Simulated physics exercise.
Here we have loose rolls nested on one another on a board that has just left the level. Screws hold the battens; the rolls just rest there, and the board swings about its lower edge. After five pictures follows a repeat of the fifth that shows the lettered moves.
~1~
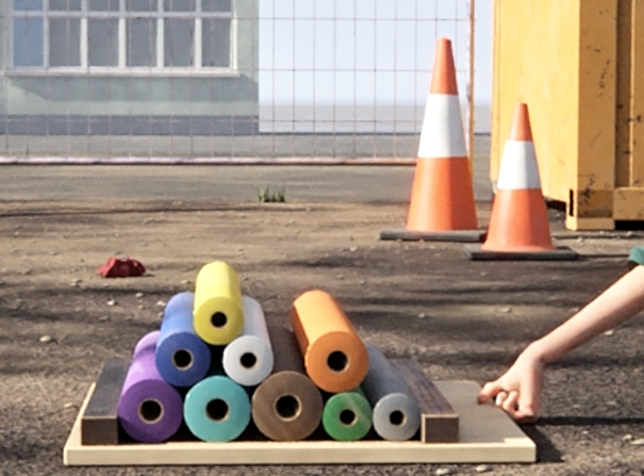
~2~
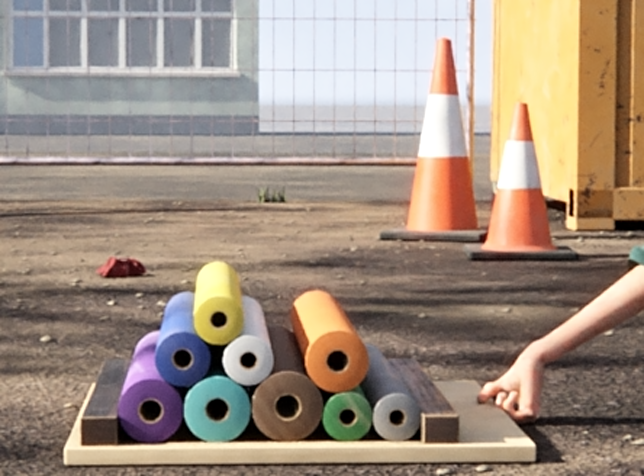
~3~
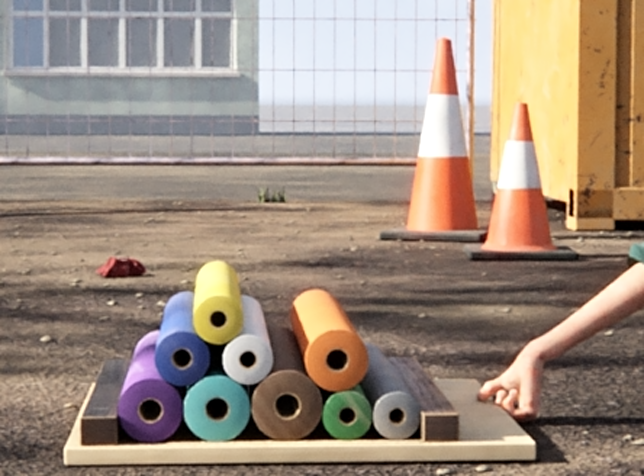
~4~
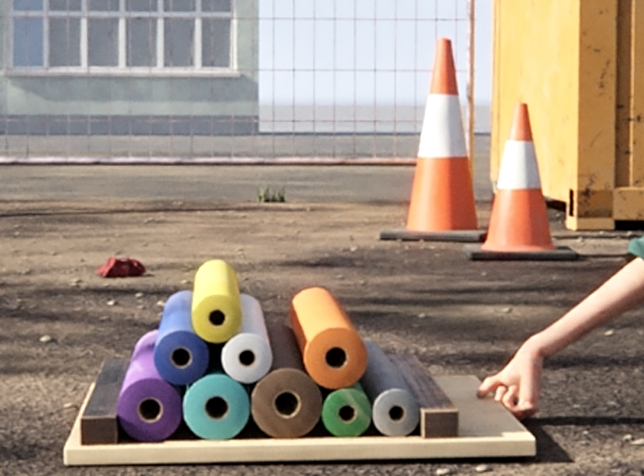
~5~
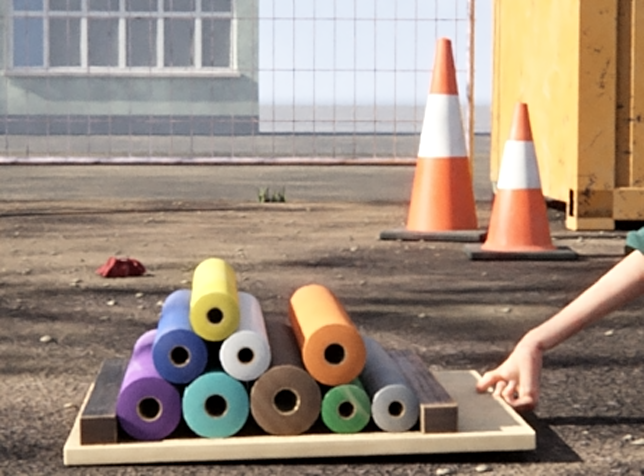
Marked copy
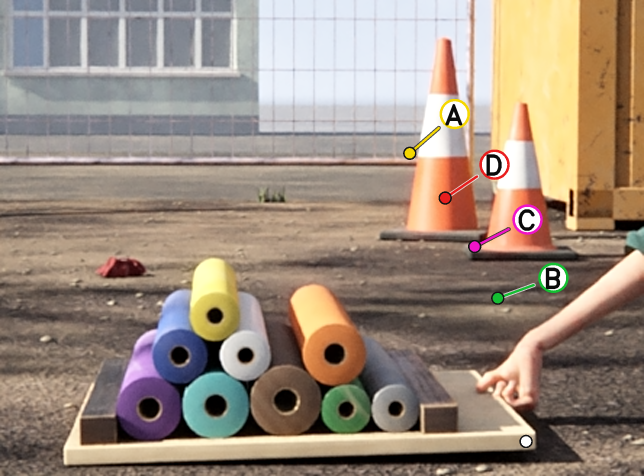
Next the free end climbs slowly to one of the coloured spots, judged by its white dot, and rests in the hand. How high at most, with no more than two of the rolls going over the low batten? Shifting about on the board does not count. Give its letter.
At most to C.
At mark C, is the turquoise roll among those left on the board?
Yes.
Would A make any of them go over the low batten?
At A: Yes.
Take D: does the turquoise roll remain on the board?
The turquoise roll: Yes.
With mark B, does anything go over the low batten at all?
At B: No.
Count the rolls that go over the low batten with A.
At A the number is three.
On the marked copy, A at (410, 154); B at (498, 299); C at (475, 246); D at (446, 198); the white dot at (526, 442).
Taking C. A third of the way, board at 16°.
Two thirds of the way, board at 27°.
When it is over, board at 27°, none over the low batten.
As for the rest, A three over the low batten (white, blue, yellow); B none over the low batten; D three over the low batten (white, blue, yellow).
